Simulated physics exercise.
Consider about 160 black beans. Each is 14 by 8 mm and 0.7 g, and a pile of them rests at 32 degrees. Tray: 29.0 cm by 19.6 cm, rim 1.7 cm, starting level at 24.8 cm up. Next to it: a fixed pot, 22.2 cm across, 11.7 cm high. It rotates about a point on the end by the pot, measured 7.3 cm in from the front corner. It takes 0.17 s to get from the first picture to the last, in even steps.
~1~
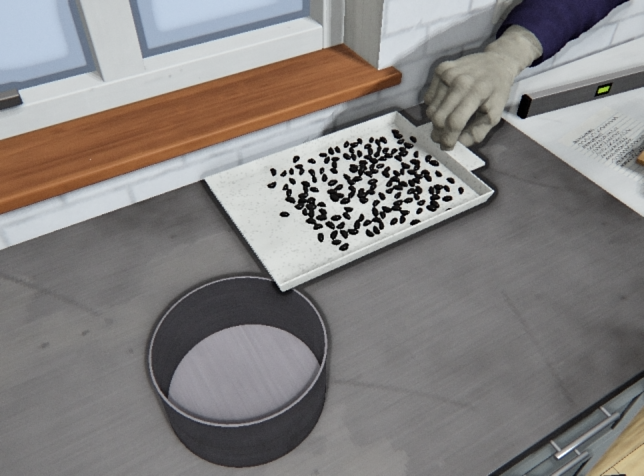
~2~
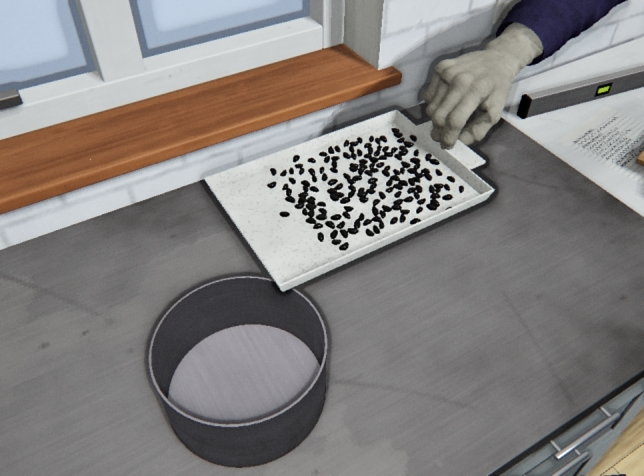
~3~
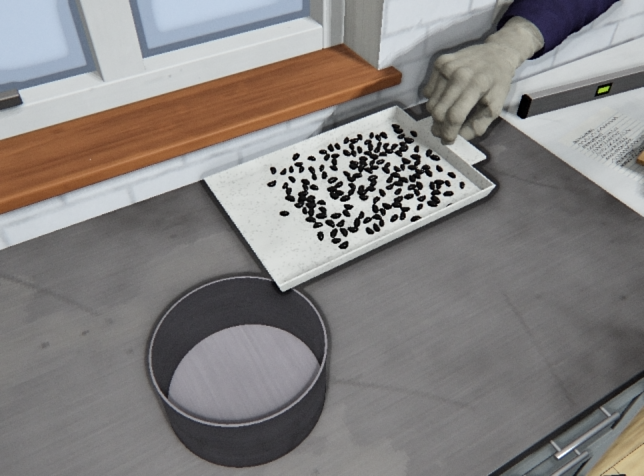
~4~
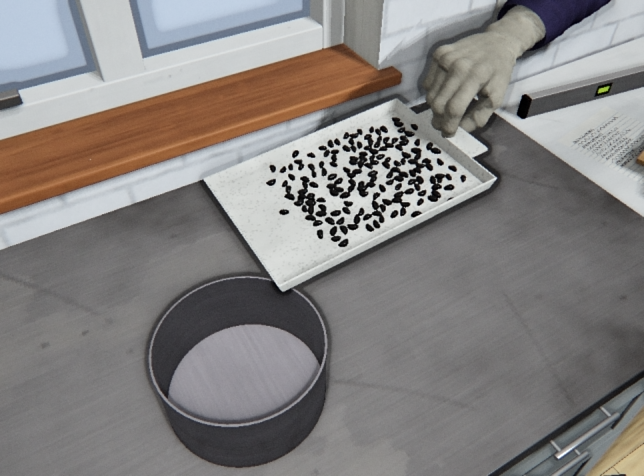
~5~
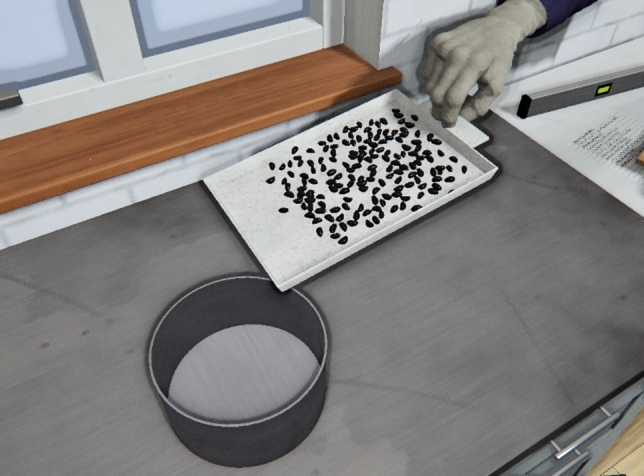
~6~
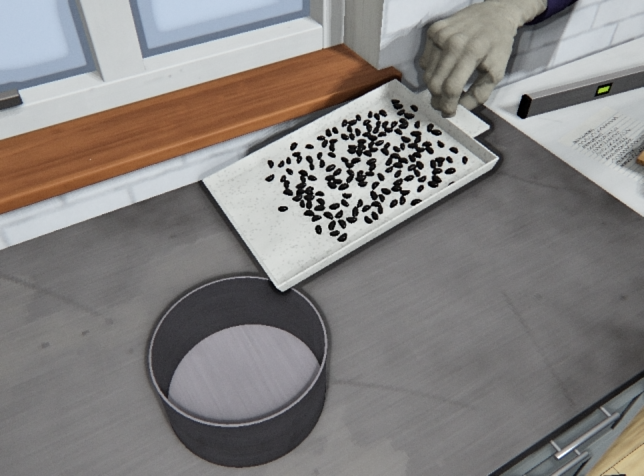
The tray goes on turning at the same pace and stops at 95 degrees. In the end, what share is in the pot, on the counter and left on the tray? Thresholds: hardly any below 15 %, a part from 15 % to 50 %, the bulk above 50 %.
Prediction - pot: The bulk; counter: A part; tray: Hardly any.
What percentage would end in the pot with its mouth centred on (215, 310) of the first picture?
About 95 per cent.
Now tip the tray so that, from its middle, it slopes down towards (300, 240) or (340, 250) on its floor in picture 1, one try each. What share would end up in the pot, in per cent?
That would be close to 100 per cent, then close to 95 per cent.
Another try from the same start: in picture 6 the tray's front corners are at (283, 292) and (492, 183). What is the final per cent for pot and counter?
You'd end with pot at 65 and counter at 35.
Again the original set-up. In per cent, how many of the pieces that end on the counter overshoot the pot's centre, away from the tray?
About 90 per cent.
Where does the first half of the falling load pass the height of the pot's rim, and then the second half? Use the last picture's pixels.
I'd mark about (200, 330) for the first half, then (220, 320) for the second.
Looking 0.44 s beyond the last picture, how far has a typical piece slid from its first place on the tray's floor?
Around 12 centimetres.
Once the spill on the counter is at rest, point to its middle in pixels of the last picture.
Look close to (106, 327) in the last picture.
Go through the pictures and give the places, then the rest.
Tray tilt 0 degrees, front corners at (282, 281) and (488, 190); middle of the pieces at (372, 182); pot at (239, 343), in the first picture.
Tray tilt 0 degrees, front corners at (282, 281) and (488, 189); middle of the pieces at (372, 181), in the second picture.
Tray tilt 2 degrees, front corners at (282, 281) and (489, 185); middle of the pieces at (372, 178), in the third picture.
Tray tilt 4 degrees, front corners at (281, 281) and (490, 177), lowest corner left back; middle of the pieces at (372, 174), in the fourth picture.
Tray tilt 8 degrees, front corners at (280, 281) and (492, 168), lowest corner left back; middle of the pieces at (372, 168), in the fifth picture.
Tray tilt 11 degrees, front corners at (279, 282) and (492, 158), lowest corner left back; middle of the pieces at (371, 162); pot at (239, 343), in the sixth picture.
Then, 0.44 s after the last picture, tilt 52 degrees; the tray holds 100 %, the pot 0 %.
Then, 0.71 s after the last picture, tilt 78 degrees; the tray holds 30 %, the pot 30 %.
Then, 1.10 s after the last picture, tilt 95 degrees; the tray holds 0 %, the pot 65 %.
In the end, pot 75 %, counter 25 %, tray 0 %.
